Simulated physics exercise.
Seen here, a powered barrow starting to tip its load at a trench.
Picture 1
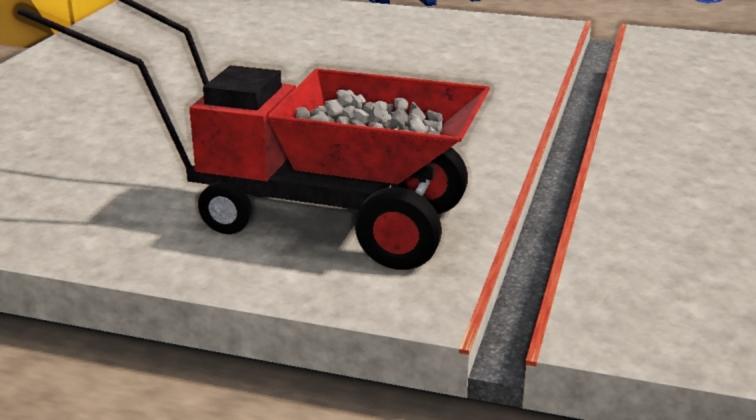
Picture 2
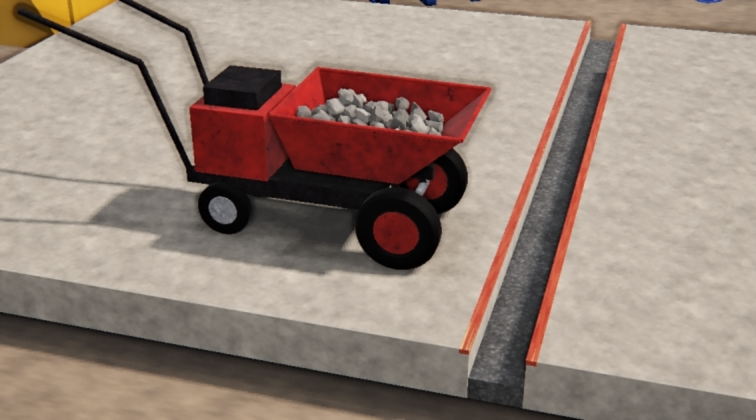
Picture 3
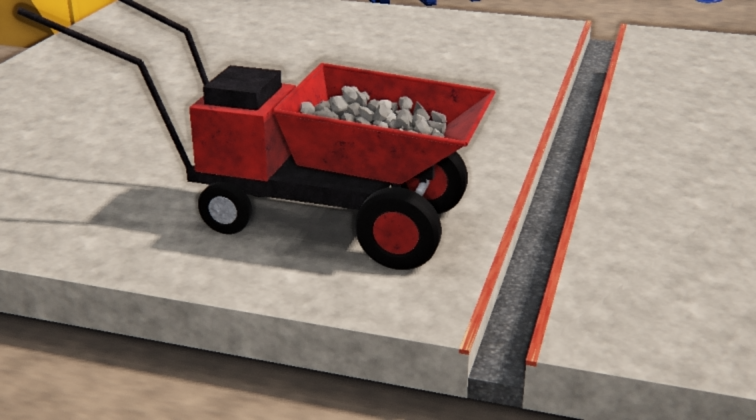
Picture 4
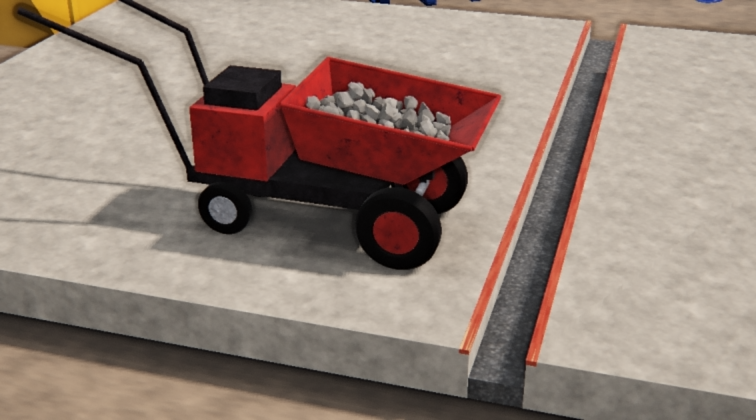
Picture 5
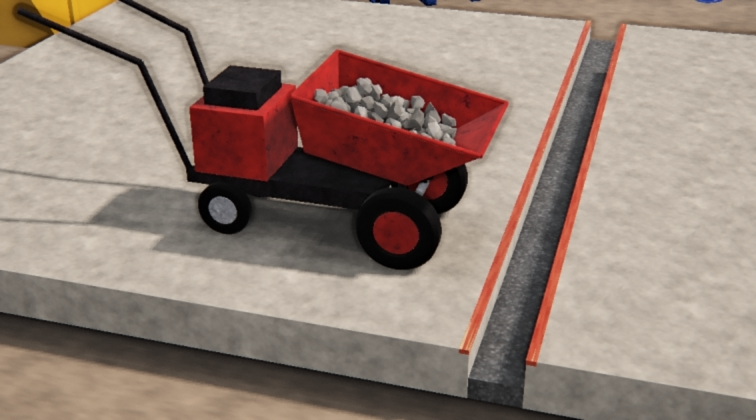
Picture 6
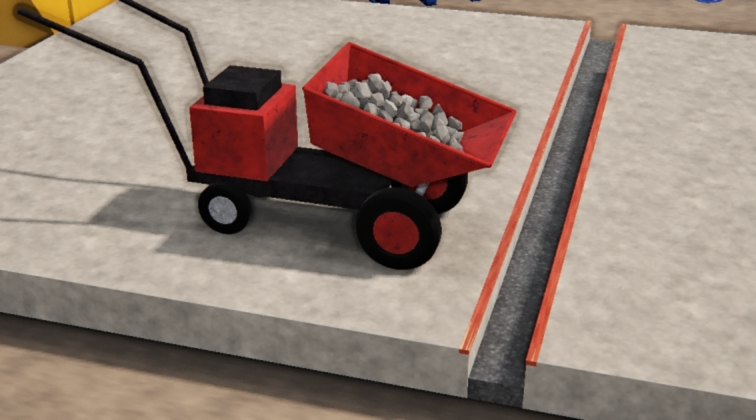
The red skip of a small powered barrow, loaded with broken grey stones, sits level beside a narrow trench edged with orange strips, then gradually tilts forward to the right, its rear rising while the wheels stay still.
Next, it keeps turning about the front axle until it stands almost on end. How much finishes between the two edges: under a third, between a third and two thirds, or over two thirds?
The trench takes from one third to two thirds.
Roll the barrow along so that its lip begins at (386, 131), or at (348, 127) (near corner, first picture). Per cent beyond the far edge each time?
About 0 and 0 per cent.
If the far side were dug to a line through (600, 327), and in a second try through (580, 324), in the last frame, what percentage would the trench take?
Roughly 100 per cent, and 90 per cent.
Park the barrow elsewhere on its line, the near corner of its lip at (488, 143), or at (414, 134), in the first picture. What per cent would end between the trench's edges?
Roughly 0 per cent, and 70 per cent.
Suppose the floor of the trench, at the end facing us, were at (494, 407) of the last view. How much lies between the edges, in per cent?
Roughly 70 in a hundred.
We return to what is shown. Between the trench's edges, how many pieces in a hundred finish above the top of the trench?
It comes to 20 per cent or so.
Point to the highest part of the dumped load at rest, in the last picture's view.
Near (570, 246).
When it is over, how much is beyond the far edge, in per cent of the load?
About 30 per cent.
Shortly afterwards, skip tipped steeply; the whole lot in the skip.
Next, skip tipped right over; the bulk in the skip; a little in or heaped over the trench; only a few beyond it.
Some moments later, skip tipped right over; near a quarter in the skip; near half in or heaped over the trench; near a third beyond it.
In the end, skip tipped right over; a little in the skip; near half in or heaped over the trench; near a third beyond it.
